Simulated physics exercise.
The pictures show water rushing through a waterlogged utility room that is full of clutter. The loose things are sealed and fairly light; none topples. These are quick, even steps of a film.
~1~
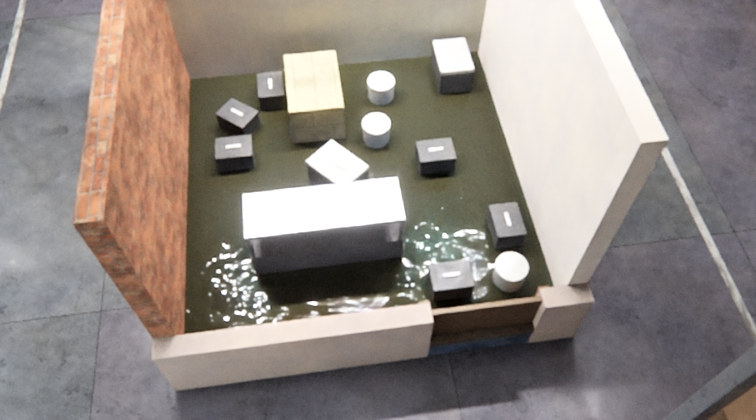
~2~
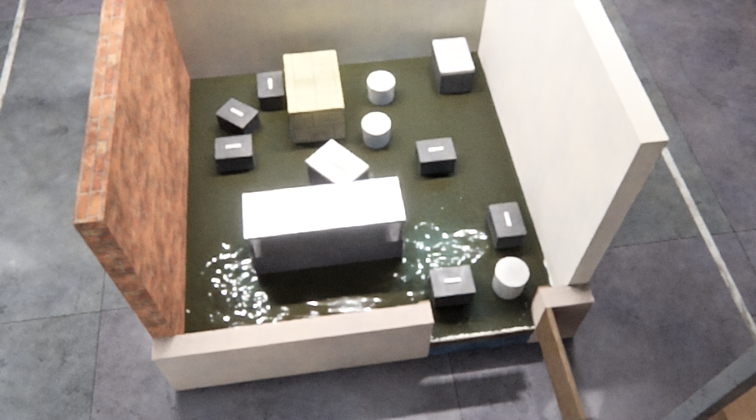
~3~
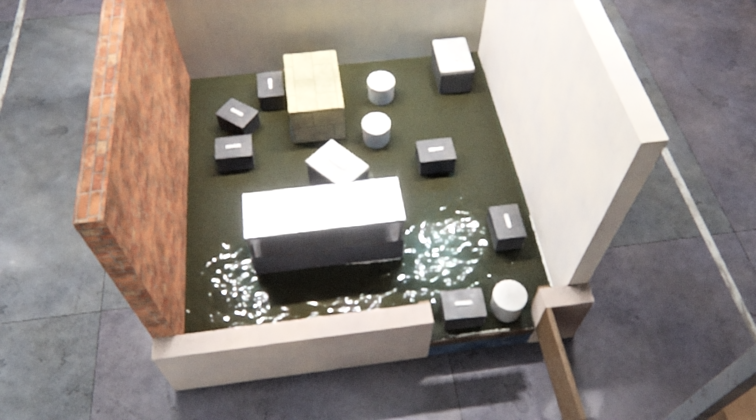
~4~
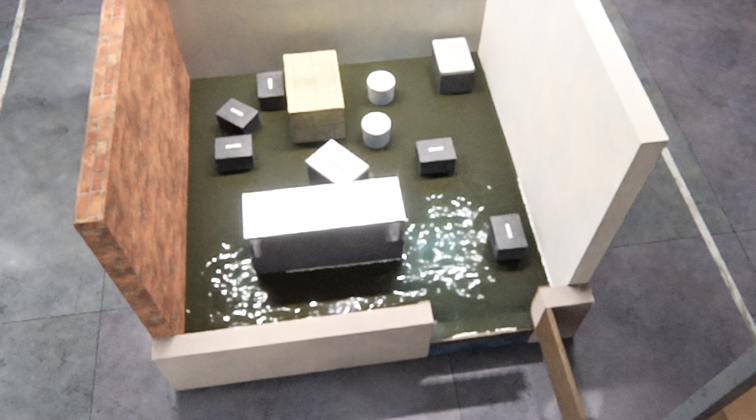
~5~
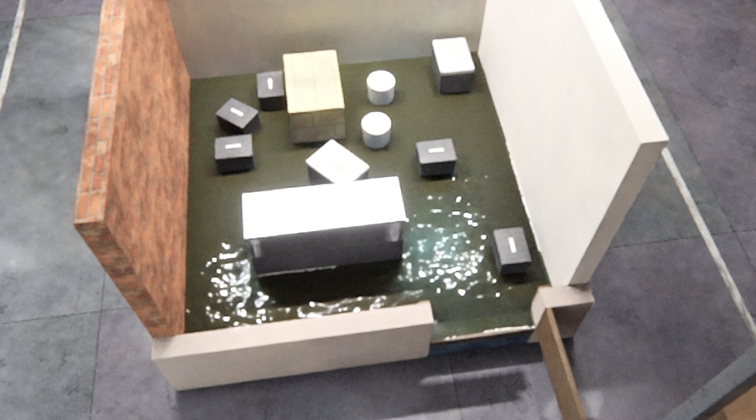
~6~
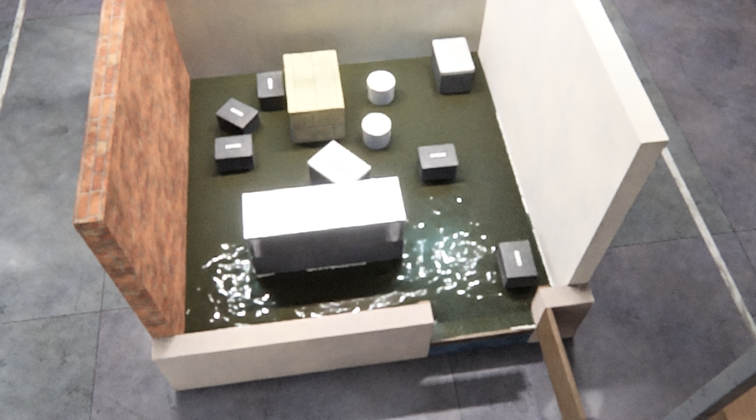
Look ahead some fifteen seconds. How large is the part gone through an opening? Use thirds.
That comes to from one to two thirds.
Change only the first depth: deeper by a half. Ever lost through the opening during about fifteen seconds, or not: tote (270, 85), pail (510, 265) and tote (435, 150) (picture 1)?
In turn: Left behind, through, gone.
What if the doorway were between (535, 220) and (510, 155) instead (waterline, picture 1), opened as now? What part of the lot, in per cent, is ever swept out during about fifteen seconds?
About 60 per cent.
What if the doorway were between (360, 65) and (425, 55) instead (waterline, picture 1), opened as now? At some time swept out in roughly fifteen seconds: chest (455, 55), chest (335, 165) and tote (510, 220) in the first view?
In that order: Carried outside, through, no.
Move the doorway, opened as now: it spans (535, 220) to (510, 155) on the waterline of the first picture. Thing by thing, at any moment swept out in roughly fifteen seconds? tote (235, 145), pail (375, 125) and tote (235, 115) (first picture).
In that order: Stays, yes, kept in.
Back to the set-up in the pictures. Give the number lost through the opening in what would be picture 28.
It comes to 4.
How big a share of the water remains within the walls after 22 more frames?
I make it 60 per cent.
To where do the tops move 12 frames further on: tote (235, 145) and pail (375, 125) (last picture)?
Close to (249, 180) and (431, 155).
A moment on, 2 of 11 are out; 9 afloat.
Next, 4 of 11 are out; 7 afloat.
Later, 4 of 11 are out; 7 afloat.
In the end, 5 of 11 are out; 6 afloat.
